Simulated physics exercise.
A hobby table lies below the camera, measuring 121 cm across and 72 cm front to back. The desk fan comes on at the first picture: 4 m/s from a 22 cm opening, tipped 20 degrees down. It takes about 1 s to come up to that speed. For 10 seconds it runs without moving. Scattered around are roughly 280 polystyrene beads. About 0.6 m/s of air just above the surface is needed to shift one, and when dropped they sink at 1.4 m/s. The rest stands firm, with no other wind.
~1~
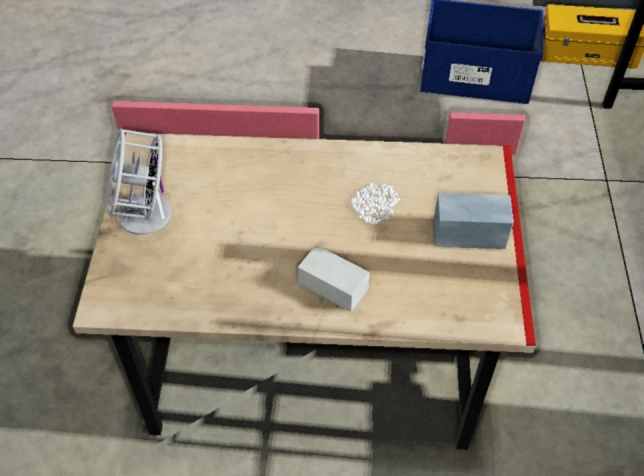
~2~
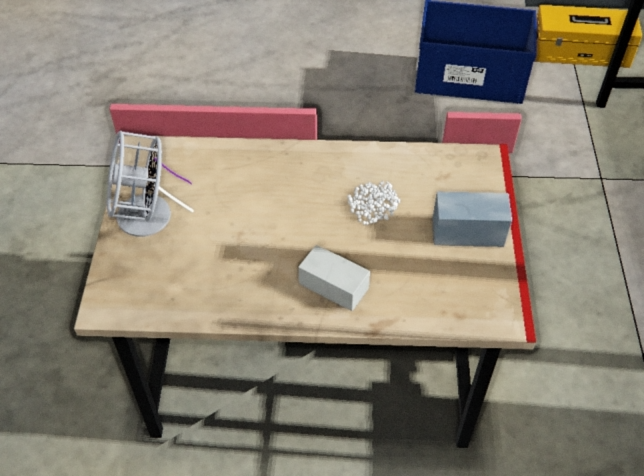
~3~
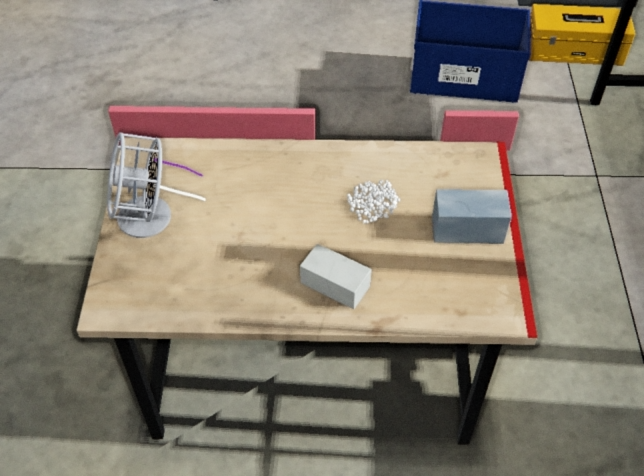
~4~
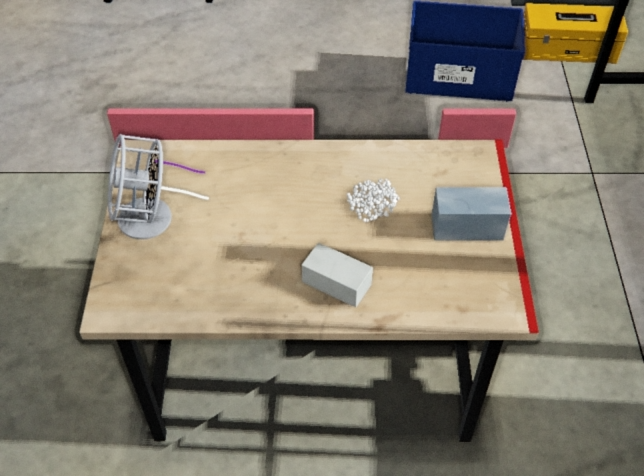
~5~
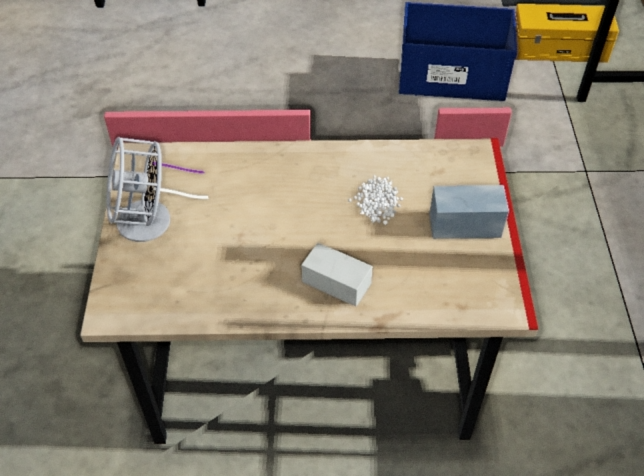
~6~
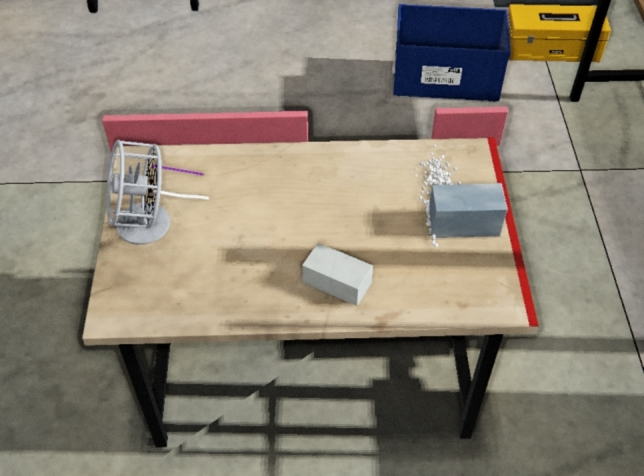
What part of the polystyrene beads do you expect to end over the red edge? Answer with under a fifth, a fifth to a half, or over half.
Over half.
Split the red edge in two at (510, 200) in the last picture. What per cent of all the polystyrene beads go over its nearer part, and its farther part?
20 % nearer; 80 % farther.
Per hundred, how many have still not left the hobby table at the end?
Share at the end: Around 0 %.
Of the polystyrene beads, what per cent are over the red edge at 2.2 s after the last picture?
100 per cent, roughly.
Then, 1.0 s after the last picture, 0 % are on the move or not yet settled, 99 % are over the red edge.
Then, 2.2 s after the last picture, 0 % are on the move or not yet settled, 99 % are over the red edge.
Then, 4.6 s after the last picture, 0 % are on the move or not yet settled, 99 % are over the red edge.
Then, 9.1 s after the last picture, at the end, 99 % are over the red edge.
